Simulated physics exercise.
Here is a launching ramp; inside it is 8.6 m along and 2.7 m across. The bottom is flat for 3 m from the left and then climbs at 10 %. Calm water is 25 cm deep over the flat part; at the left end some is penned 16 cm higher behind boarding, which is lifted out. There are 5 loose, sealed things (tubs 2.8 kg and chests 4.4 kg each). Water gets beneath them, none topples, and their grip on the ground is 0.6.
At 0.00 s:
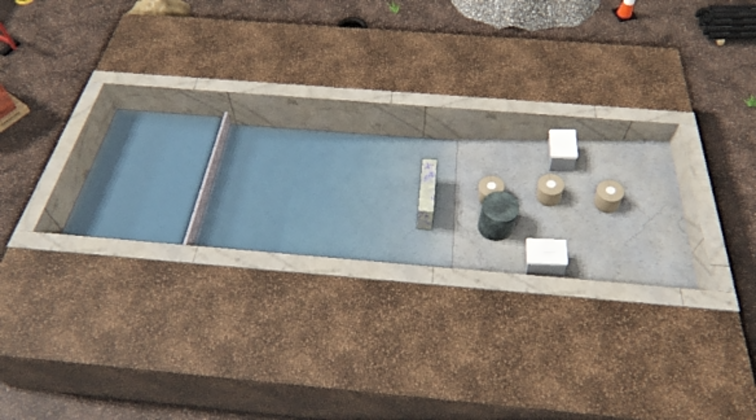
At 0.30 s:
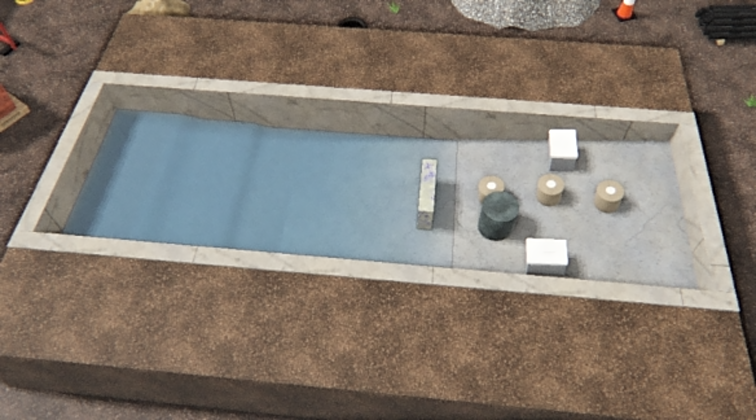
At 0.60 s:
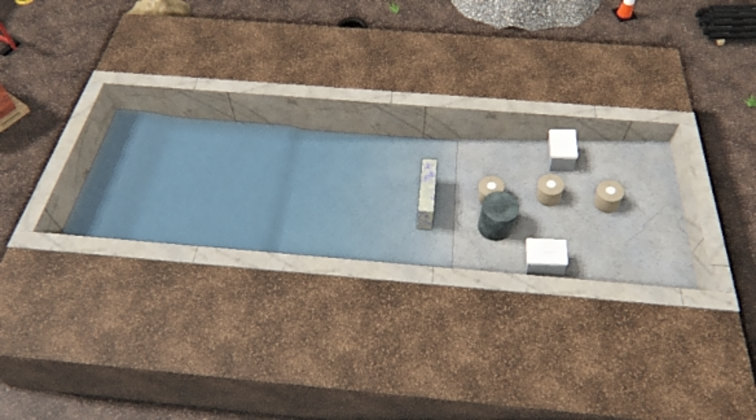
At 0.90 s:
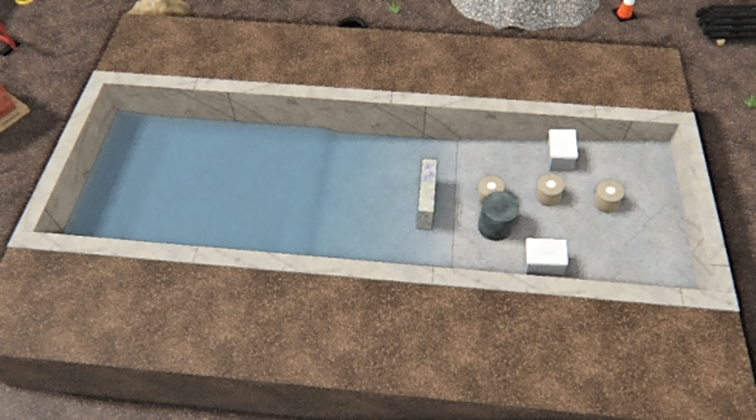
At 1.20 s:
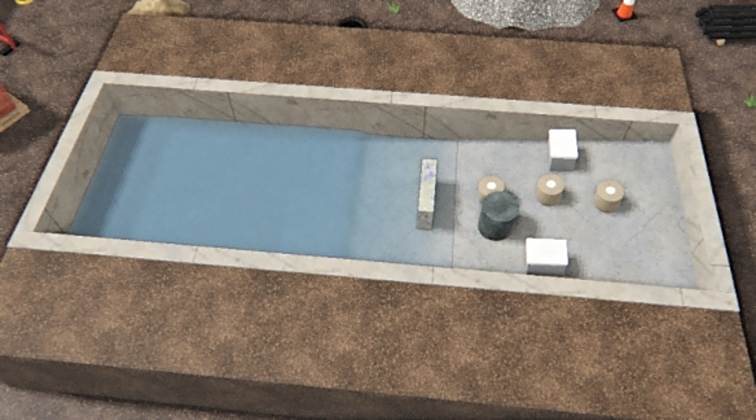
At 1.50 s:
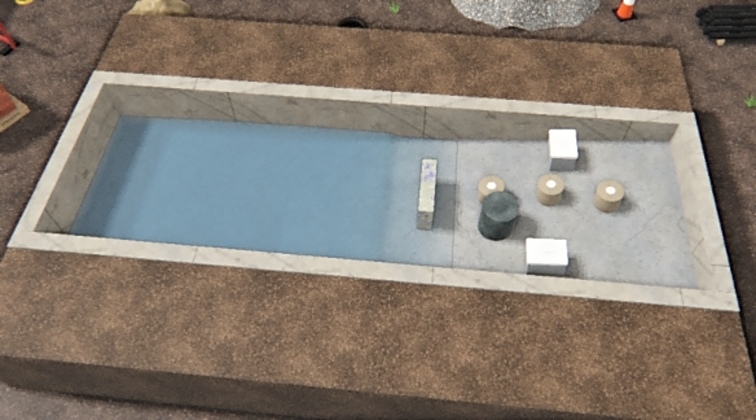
A long, pale stone-walled launching ramp set in brown earth is seen from above at a slant, with gravel and an orange cone beyond it. Blue water fills the left, a thin upright board crosses it, and a pale block, three tan tubs, a dark drum and two white chests stand to the right. The board disappears, and a low step of water slides rightward toward the block, while the objects and camera stay still.
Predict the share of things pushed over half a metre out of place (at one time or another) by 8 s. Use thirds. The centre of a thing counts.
Share: From one to two thirds.
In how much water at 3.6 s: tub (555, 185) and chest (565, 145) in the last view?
About 1 and 3 cm.
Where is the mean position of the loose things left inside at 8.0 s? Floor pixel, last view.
At about (482, 199).
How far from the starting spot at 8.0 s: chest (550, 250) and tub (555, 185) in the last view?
In that order: 300 cm, 120 cm.
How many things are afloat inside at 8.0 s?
At that moment 2.
After 2.1 s 0 of 5 are over 50 cm from their spots; 0 afloat.
After 3.6 s 0 of 5 are over 50 cm from their spots; 0 afloat.
After 5.6 s 0 of 5 are over 50 cm from their spots; 3 afloat.
After 8.0 s 3 of 5 are over 50 cm from their spots, and 3 have been at some point; 2 afloat.
